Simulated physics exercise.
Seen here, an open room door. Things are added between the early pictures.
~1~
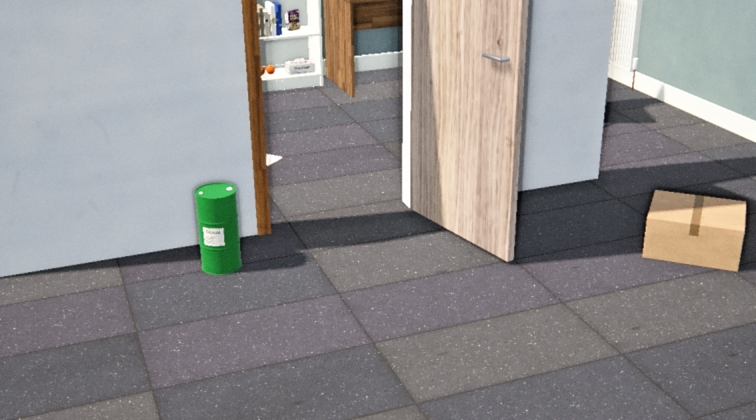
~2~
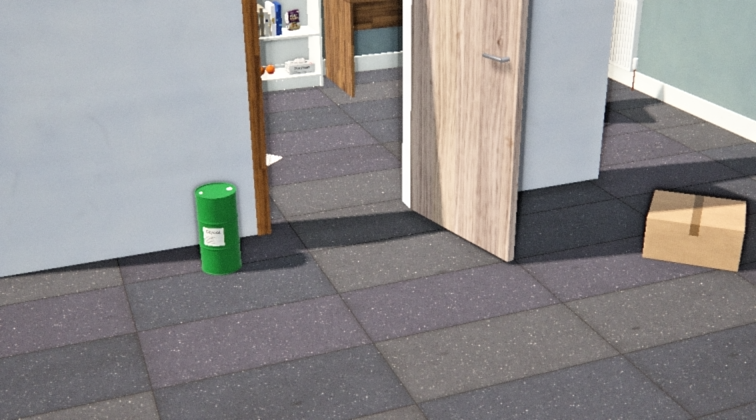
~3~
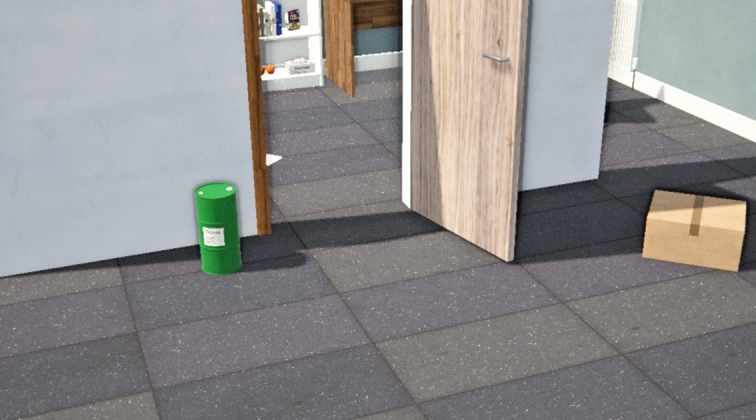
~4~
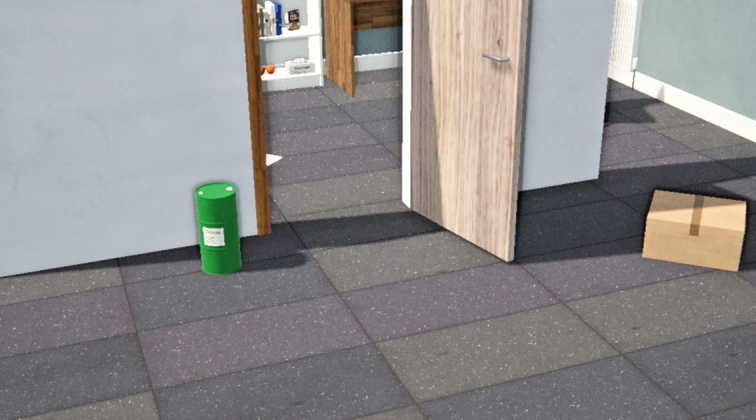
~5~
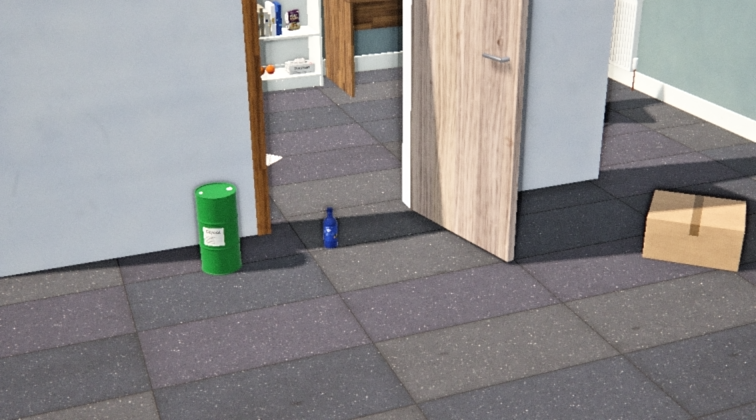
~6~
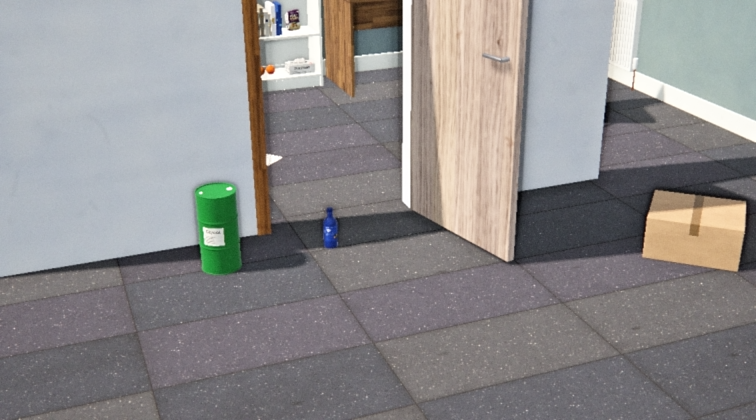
A wooden door stood wide open and still, with a green canister to its left and a cardboard box to its right, and then a blue bottle appeared on the floor between canister and door.
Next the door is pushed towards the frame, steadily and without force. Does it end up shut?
Outcome: The door reaches the frame.
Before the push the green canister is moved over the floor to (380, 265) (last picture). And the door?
Then it stops short.
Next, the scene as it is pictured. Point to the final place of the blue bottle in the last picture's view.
Near (274, 211).
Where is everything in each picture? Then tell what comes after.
The first frame shows door wide open and still; green canister (219, 229).
The second frame shows door wide open and still; green canister (219, 229).
The third frame shows door wide open and still; green canister (219, 229).
The fourth frame shows door wide open and still; green canister (219, 229).
The fifth frame shows door wide open and still; green canister (219, 229).
The sixth frame shows door wide open and still; blue bottle (330, 227); green canister (219, 229).
Then, 1.30 s on from there, door at 58°.
Then, 2.10 s on from there, door at 15°; blue bottle turned 4° from how it was put near (309, 218).
Then, 2.60 s on from there, door at 0°; blue bottle turned 29° from how it was put near (290, 203).
In the end, door at 0°; toppled on the floor, blue bottle; green canister unmoved. At the end, from the last picture's camera, blue bottle near (274, 211).
